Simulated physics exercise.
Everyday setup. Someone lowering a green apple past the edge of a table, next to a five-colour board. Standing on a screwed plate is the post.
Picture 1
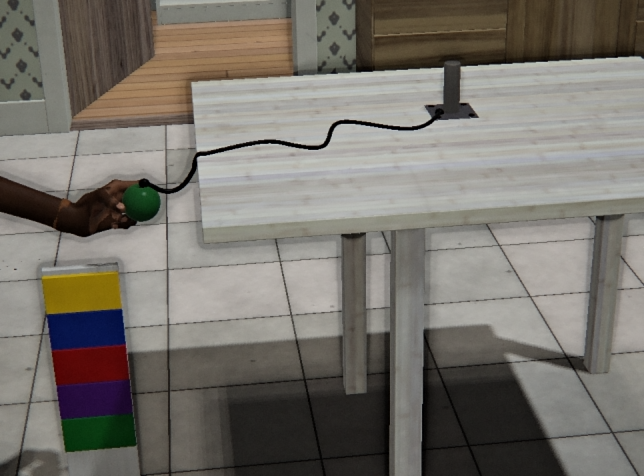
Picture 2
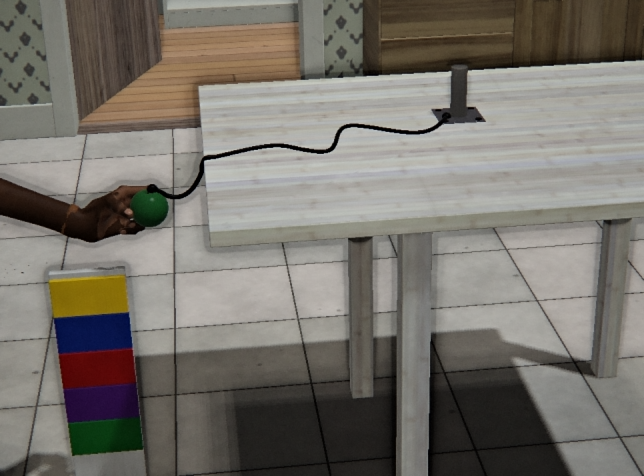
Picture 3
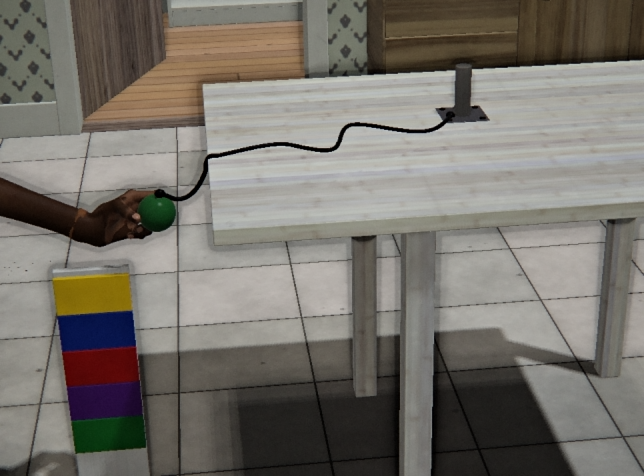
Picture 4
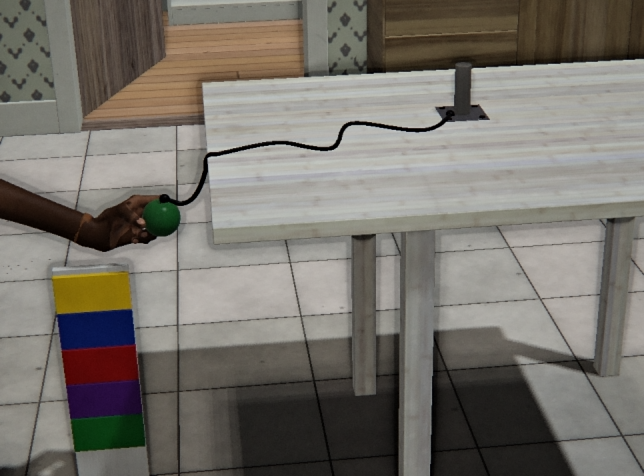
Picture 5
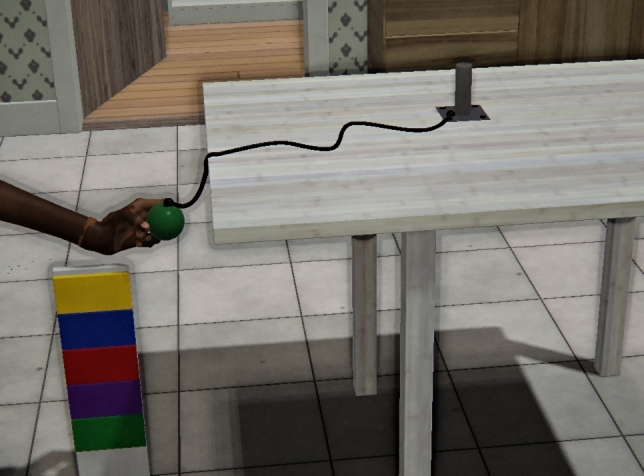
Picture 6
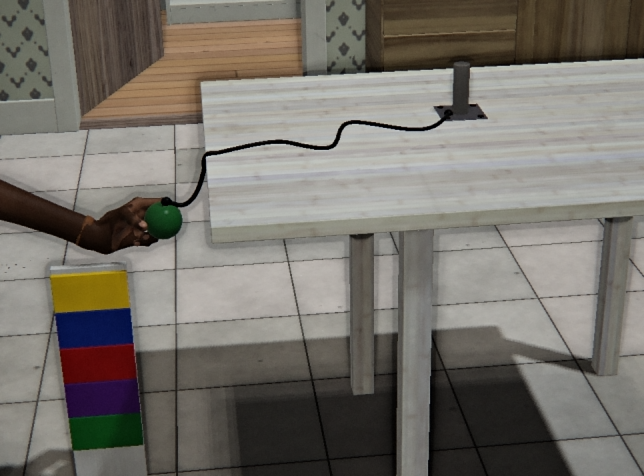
A hand holding a green ball beside the left end of a pale wooden table shifts it slightly right and downward, then keeps it nearly still. A dark cord trails from the ball across the tabletop to a short post, above a floor-standing strip of five coloured blocks.
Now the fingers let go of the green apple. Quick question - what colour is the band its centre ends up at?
It's the blue band.
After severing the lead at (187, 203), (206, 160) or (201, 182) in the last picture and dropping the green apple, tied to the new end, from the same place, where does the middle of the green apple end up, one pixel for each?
Respectively (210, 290), (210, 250) and (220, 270).
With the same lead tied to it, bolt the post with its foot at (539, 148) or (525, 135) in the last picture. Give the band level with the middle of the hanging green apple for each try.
First try: Yellow; second try: Yellow.
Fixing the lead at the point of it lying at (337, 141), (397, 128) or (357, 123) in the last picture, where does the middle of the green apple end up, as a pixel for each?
Per try (px, approx.): (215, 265); (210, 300); (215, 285).
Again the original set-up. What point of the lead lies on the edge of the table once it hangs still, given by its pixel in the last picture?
Roughly (278, 142).
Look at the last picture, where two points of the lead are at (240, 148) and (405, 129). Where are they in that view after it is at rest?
At (205, 197), then (381, 123).
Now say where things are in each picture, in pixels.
In the first picture, green apple (141, 202); yellow (82, 294); blue (86, 331); red (91, 366); purple (95, 401); green (99, 434).
In the second picture, green apple (149, 208); lead through (435, 127) (374, 128) (335, 143) (283, 146) (208, 160).
In the third picture, green apple (157, 213).
In the fourth picture, green apple (161, 218); lead through (439, 125) (377, 126) (339, 141) (286, 143) (211, 157).
In the fifth picture, green apple (165, 222).
In the sixth picture, green apple (163, 220); lead through (437, 124) (376, 125) (337, 140) (284, 142) (209, 156).
A little later, apple near (178, 321); level with blue.
Next, apple near (245, 299); level with blue.
Later still, apple near (208, 317); level with blue.
When it is over, apple near (209, 317); level with blue. Its centre hangs level with the blue band.
